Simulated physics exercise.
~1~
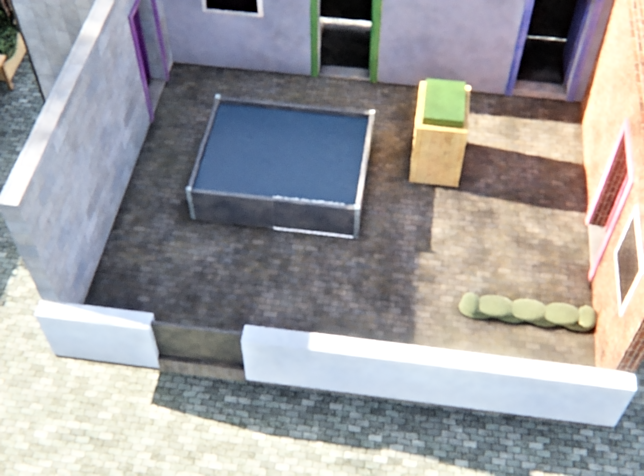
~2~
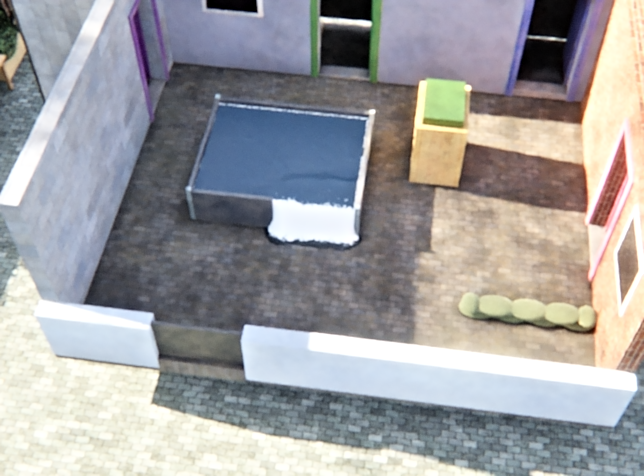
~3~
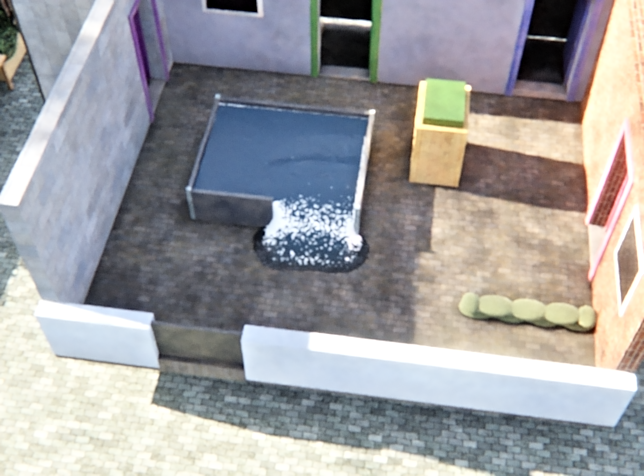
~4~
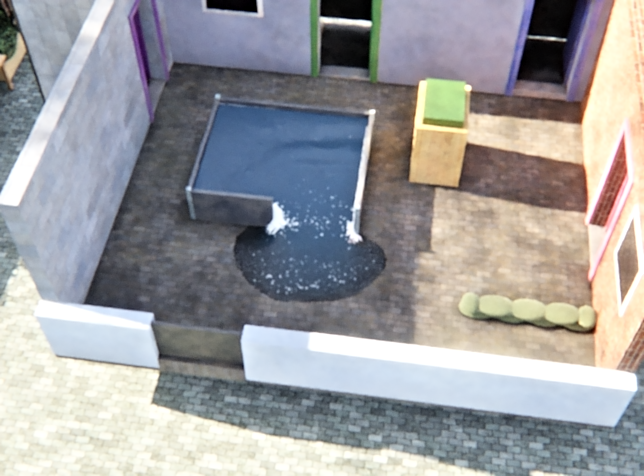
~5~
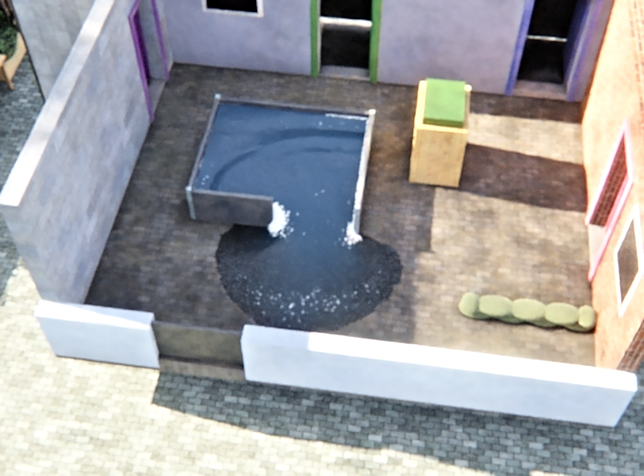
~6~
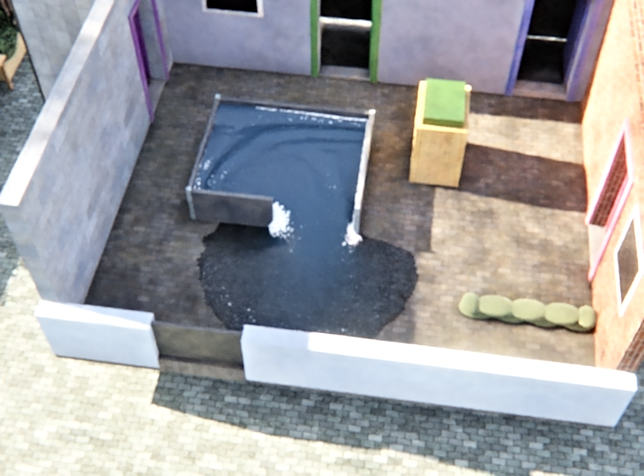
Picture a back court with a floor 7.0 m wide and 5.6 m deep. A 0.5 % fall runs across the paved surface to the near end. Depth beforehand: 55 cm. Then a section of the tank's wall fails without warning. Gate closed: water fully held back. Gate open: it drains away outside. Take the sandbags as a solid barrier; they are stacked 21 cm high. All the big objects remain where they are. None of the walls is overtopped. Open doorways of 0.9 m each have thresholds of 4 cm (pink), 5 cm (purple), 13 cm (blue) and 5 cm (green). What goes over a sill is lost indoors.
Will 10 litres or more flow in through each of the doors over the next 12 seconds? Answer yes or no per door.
Pink door: No, purple door: Yes, blue door: No, green door: No.
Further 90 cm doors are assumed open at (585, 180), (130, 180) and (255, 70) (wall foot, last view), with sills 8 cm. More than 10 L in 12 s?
The first one doesn't reach it, the second one doesn't reach it, and the third one doesn't reach it.
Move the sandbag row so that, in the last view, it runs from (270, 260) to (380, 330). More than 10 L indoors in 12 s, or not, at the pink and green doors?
Well, the pink one ends up more than allowed and the green one ends up within bounds.
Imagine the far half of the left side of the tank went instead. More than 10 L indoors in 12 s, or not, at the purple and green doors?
So purple ends up past the limit and green ends up short of it.
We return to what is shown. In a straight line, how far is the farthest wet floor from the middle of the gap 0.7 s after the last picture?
Around 3.0 metres.
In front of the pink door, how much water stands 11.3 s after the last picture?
5.5 cm.
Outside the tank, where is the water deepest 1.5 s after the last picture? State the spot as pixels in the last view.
At about (295, 360).
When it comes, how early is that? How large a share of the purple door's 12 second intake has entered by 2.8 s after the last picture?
Share by then: ~ 0 %.
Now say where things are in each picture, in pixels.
The first frame shows still water, 55 cm deep, in the tank at (284, 154).
In the second frame, the front is at (270, 232), 0.7 m from the gap at (314, 222); 0.2 m2 of floor is under water; 55 cm left at the back of the tank.
In the third frame, the front is at (262, 250), 0.9 m from the gap at (314, 223); 0.8 m2 of floor is under water; 55 cm left at the back of the tank.
In the fourth frame, water pours out at (314, 223) and has run 1.3 m, to (278, 294); typically 7 cm deep outside, 55 cm at the tank's back.
In the fifth frame, the front is at (279, 327), 1.8 m from the gap at (314, 223); 3.0 m2 of floor is under water; 54 cm left at the back of the tank.
In the sixth frame, water pours out at (314, 223) and has run 2.3 m, to a hidden place; typically 4 cm deep outside, 50 cm at the tank's back.
Then, 0.7 s after the last picture water covers 20 % of the floor and is deepest (31 cm) near (295, 360); pink door not reached, purple door not reached, blue door not reached, green door not reached.
Then, 1.5 s after the last picture water covers 25 % of the floor and is deepest (32 cm) near (295, 360); pink door not reached, purple door not reached, blue door not reached, green door not reached.
Then, 2.8 s after the last picture water covers 40 % of the floor and is deepest (35 cm) near (598, 398); pink door 2 cm at the sill, 0 L in, purple door not reached, blue door not reached, green door not reached.
Then, 6.3 s after the last picture water covers 80 % of the floor and is deepest (20 cm) near (555, 393); pink door 1 cm at the sill, 0 L in, purple door 8 cm at the sill, 0 L in, blue door 3 cm at the sill, 0 L in, green door 1 cm at the sill, 0 L in.
Then, 11.3 s after the last picture water covers 95 % of the floor and is deepest (12 cm) near (550, 186); pink door 6 cm at the sill, 2 L in, purple door 9 cm at the sill, 29 L in, blue door 9 cm at the sill, 0 L in, green door 6 cm at the sill, 2 L in.
